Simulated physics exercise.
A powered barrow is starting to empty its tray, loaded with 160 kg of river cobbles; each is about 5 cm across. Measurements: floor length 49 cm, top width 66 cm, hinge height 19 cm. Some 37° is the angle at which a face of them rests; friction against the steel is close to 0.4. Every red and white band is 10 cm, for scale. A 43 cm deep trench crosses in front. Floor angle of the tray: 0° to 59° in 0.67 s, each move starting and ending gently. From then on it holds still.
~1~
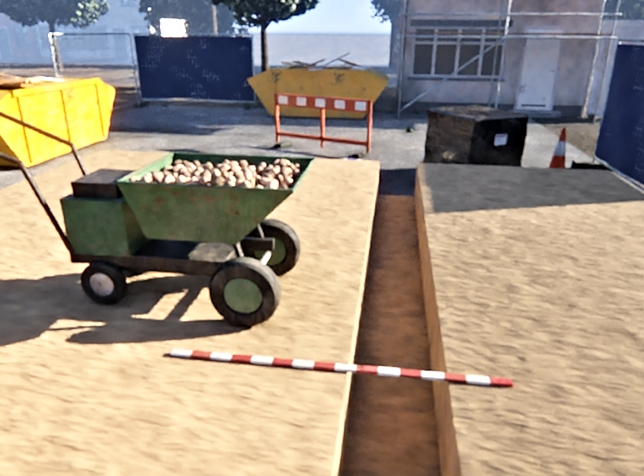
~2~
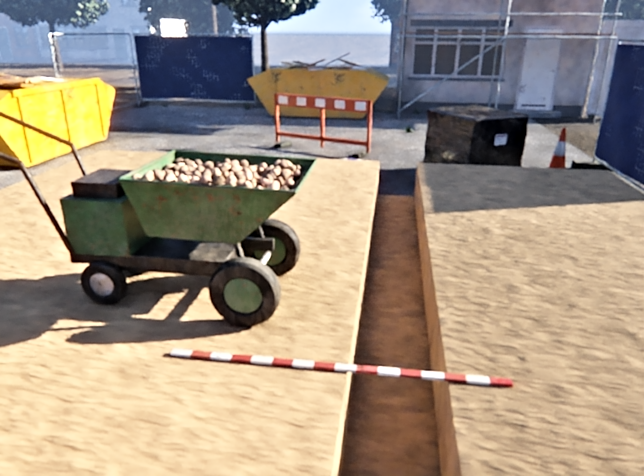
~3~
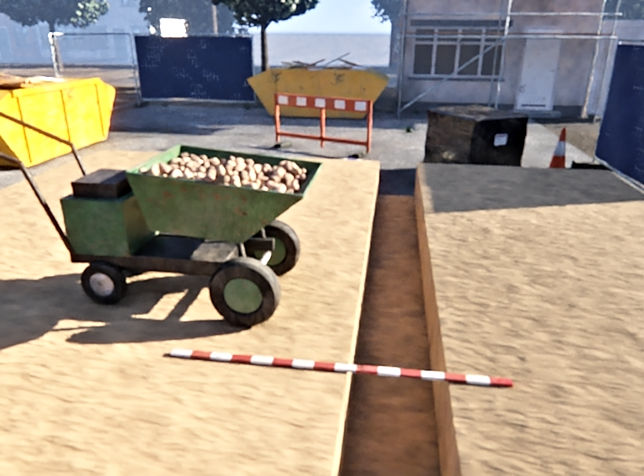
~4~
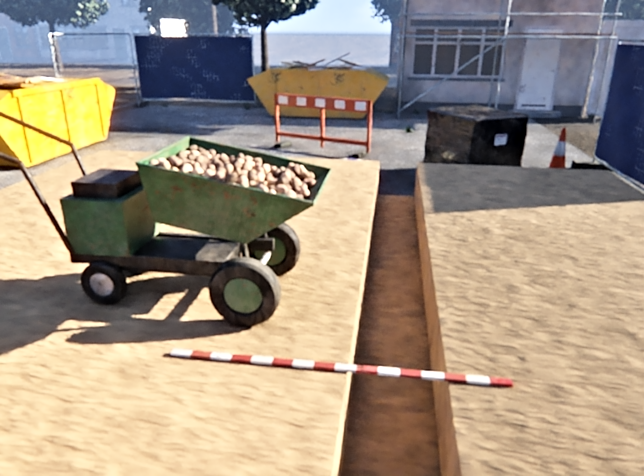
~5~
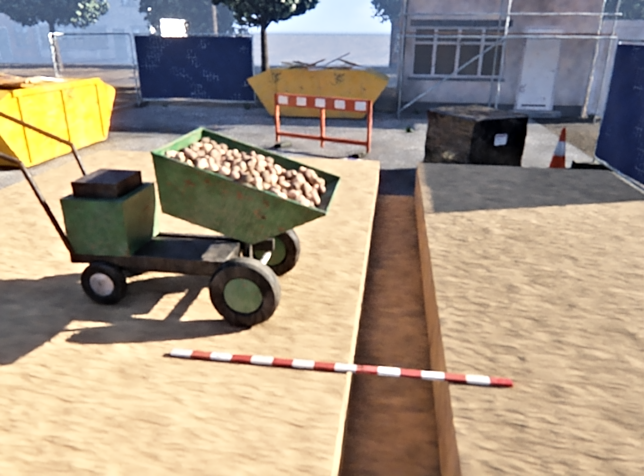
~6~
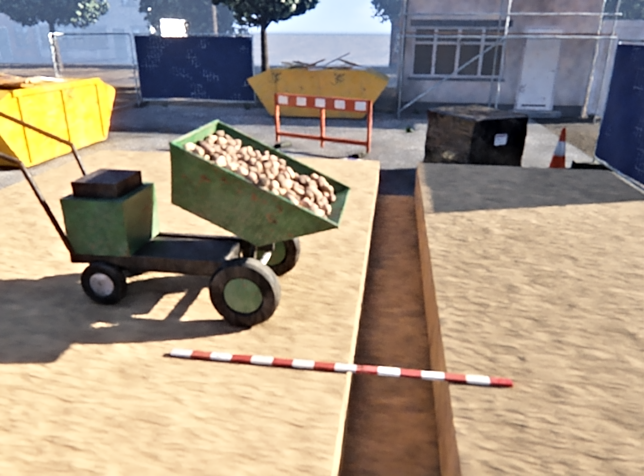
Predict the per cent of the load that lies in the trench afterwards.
89 per cent.
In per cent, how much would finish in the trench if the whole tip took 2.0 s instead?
Around 100 per cent would end in the trench.
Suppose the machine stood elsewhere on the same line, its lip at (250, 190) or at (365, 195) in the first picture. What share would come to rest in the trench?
Roughly 90 in a hundred from the first, 30 in a hundred from the second.
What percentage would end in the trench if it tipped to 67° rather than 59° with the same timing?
Roughly 90%.
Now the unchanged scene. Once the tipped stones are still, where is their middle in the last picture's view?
Roughly (402, 358), I'd say.
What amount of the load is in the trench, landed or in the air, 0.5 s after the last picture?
About 15 per cent by then.
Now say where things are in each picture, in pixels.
Lip at (293, 191), floor tilted 0°, highest stones at (267, 170), in the first frame.
The tray is at 1°, its lip at (296, 193); the top of the load is at (242, 169), in the second frame.
Lip at (303, 197), floor tilted 5°, highest stones at (200, 165), in the third frame.
Lip at (314, 204), floor tilted 10°, highest stones at (196, 157), in the fourth frame.
The tray is at 17°, its lip at (326, 214); the top of the load is at (198, 148), in the fifth frame.
Lip at (338, 227), floor tilted 25°, highest stones at (213, 142), in the sixth frame.
Then, 0.2 s after the last picture the floor is at 50°, 100 % in the tray; the foremost stones are at (359, 238).
Then, 0.5 s after the last picture the floor is at 59°, 84 % in the tray, 16 % in the trench; the foremost stones are at (421, 320).
Then, 0.8 s after the last picture the floor is at 59°, 42 % in the tray, 48 % in the trench, 10 % past the trench; the foremost stones are at (519, 317).
Then, 2.8 s after the last picture the floor is at 59°, 0 % in the tray, 89 % in the trench, 11 % past the trench; the foremost stones are at (632, 329).
